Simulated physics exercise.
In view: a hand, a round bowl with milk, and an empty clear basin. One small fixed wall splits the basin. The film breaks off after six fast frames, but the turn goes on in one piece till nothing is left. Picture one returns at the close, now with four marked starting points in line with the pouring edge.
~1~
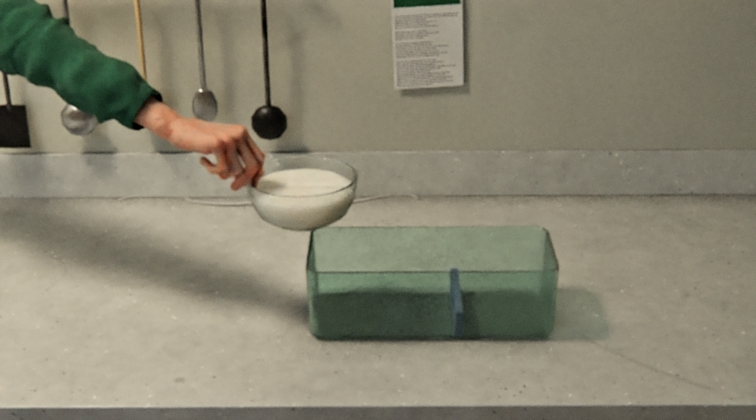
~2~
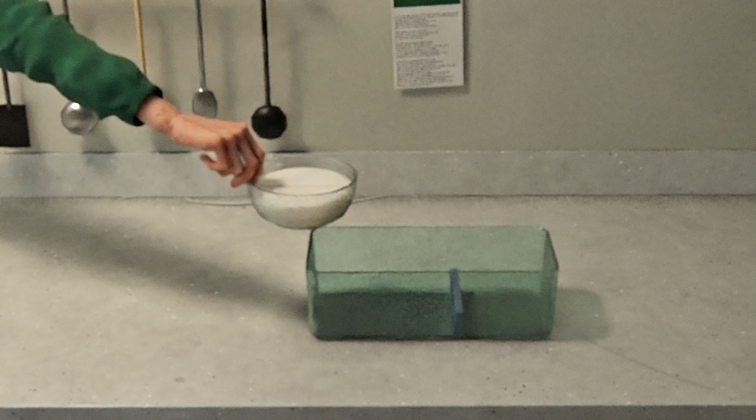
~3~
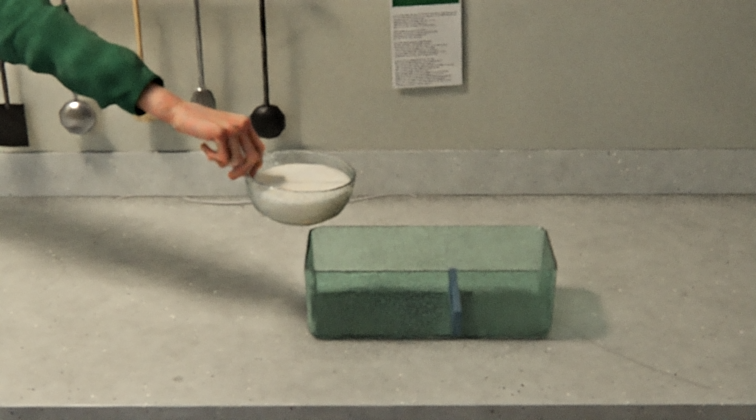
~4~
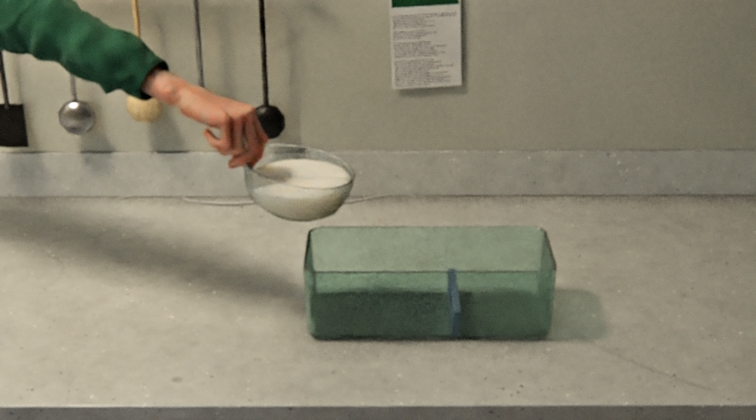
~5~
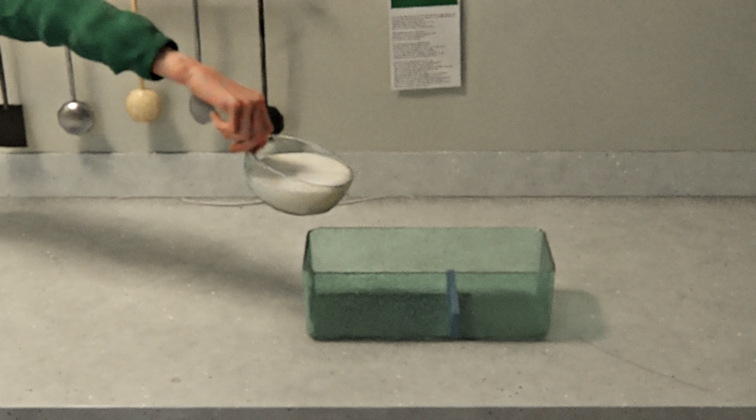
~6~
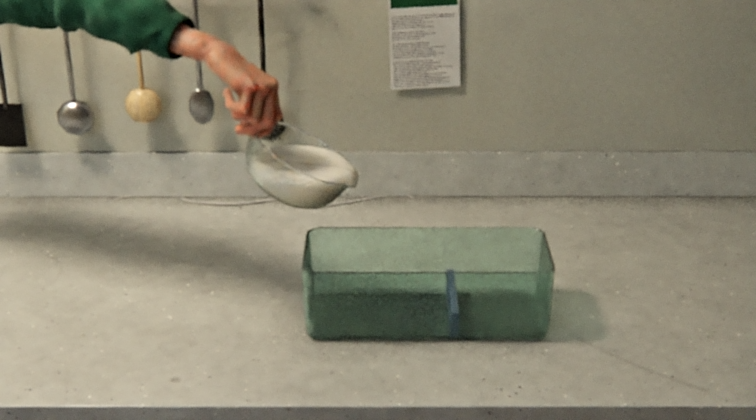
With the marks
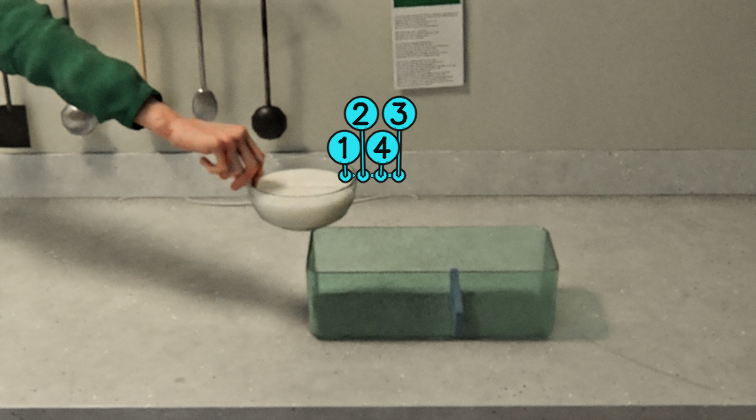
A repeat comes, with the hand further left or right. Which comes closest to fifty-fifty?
Choose 4.
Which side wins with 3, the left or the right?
More ends on the right.
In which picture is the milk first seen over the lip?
In picture 6.
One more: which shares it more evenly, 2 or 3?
That is spot 3.
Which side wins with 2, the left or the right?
More ends on the left.
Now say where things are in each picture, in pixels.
Upright, lip at (355, 175); basin from (311, 335) to (552, 334); top of the wall at (457, 289); nothing has left yet, in the first picture.
Upright, lip at (355, 175); nothing has left yet, in the second picture.
Tipped about 5°, lip at (353, 174); nothing has left yet, in the third picture.
Tipped about 11°, lip at (353, 175); nothing has left yet, in the fourth picture.
Tipped about 19°, lip at (352, 176); nothing has left yet, in the fifth picture.
Tipped about 29°, lip at (351, 175); milk is over the lip, down to (354, 180), in the sixth picture.
In cyan, 1 at (345, 175); 2 at (363, 175); 3 at (398, 175); 4 at (380, 175).
For spot 1, about 91 % ends left of the wall and 8 % right of it.
For spot 2, about 87 % ends left of the wall and 11 % right of it.
For spot 3, about 20 % ends left of the wall and 79 % right of it.
For spot 4, about 51 % ends left of the wall and 48 % right of it.
